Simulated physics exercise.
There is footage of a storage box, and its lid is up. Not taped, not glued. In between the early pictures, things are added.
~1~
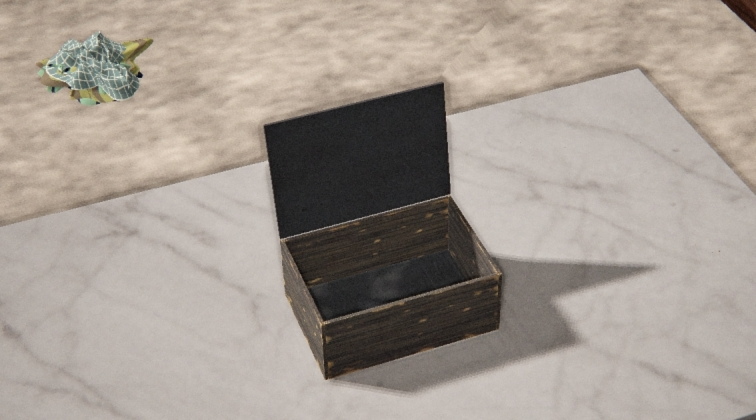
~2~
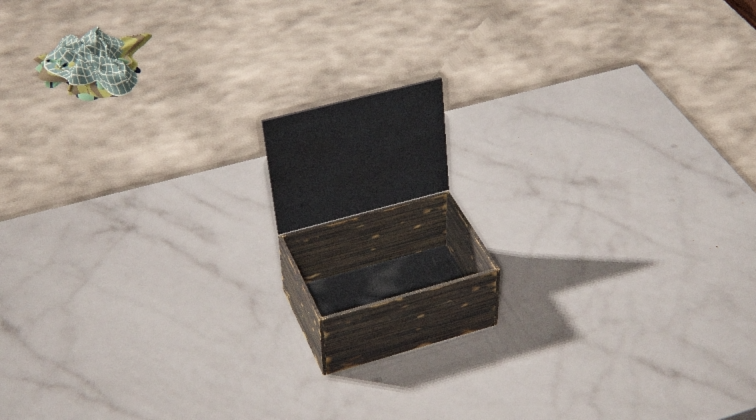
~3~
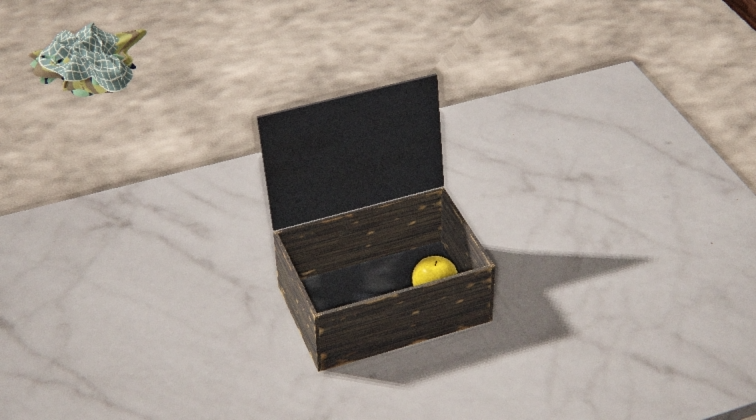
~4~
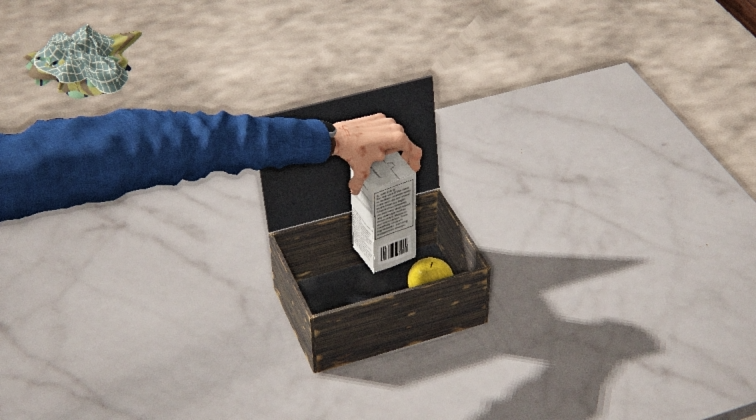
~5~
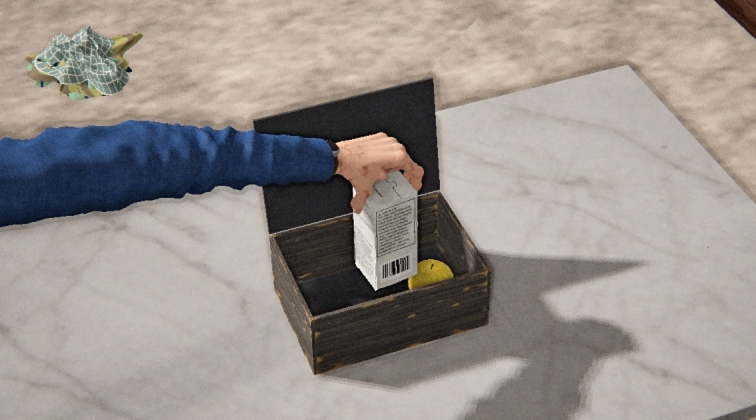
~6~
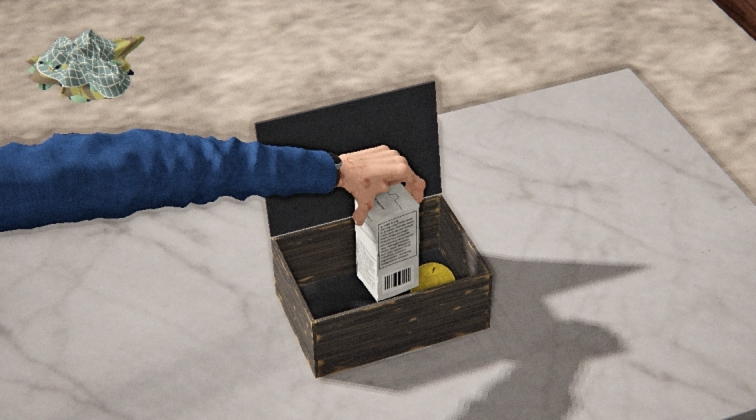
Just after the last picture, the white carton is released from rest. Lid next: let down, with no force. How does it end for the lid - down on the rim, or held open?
The lid is not fully lowered.
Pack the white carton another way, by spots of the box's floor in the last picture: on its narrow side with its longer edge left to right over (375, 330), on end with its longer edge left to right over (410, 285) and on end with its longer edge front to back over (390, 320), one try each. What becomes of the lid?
Case one lid shut, case two lid shut, case three lid open.
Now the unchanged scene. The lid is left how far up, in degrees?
About 35° above the rim.
Then, 0.30 s after the last picture, white carton slid about its own width near (388, 276).
Then, 1.30 s after the last picture, lid 82° above the rim; white carton slid about its own width near (388, 277).
Then, 1.60 s after the last picture, lid 58° above the rim; white carton slid about its own width near (388, 277).
Then, 1.70 s after the last picture, lid 46° above the rim; white carton slid about its own width near (388, 277).
At rest, lid 35° above the rim; moved from the start, white carton; yellow apple in place. Seen from the same camera at the end, white carton near (388, 276).
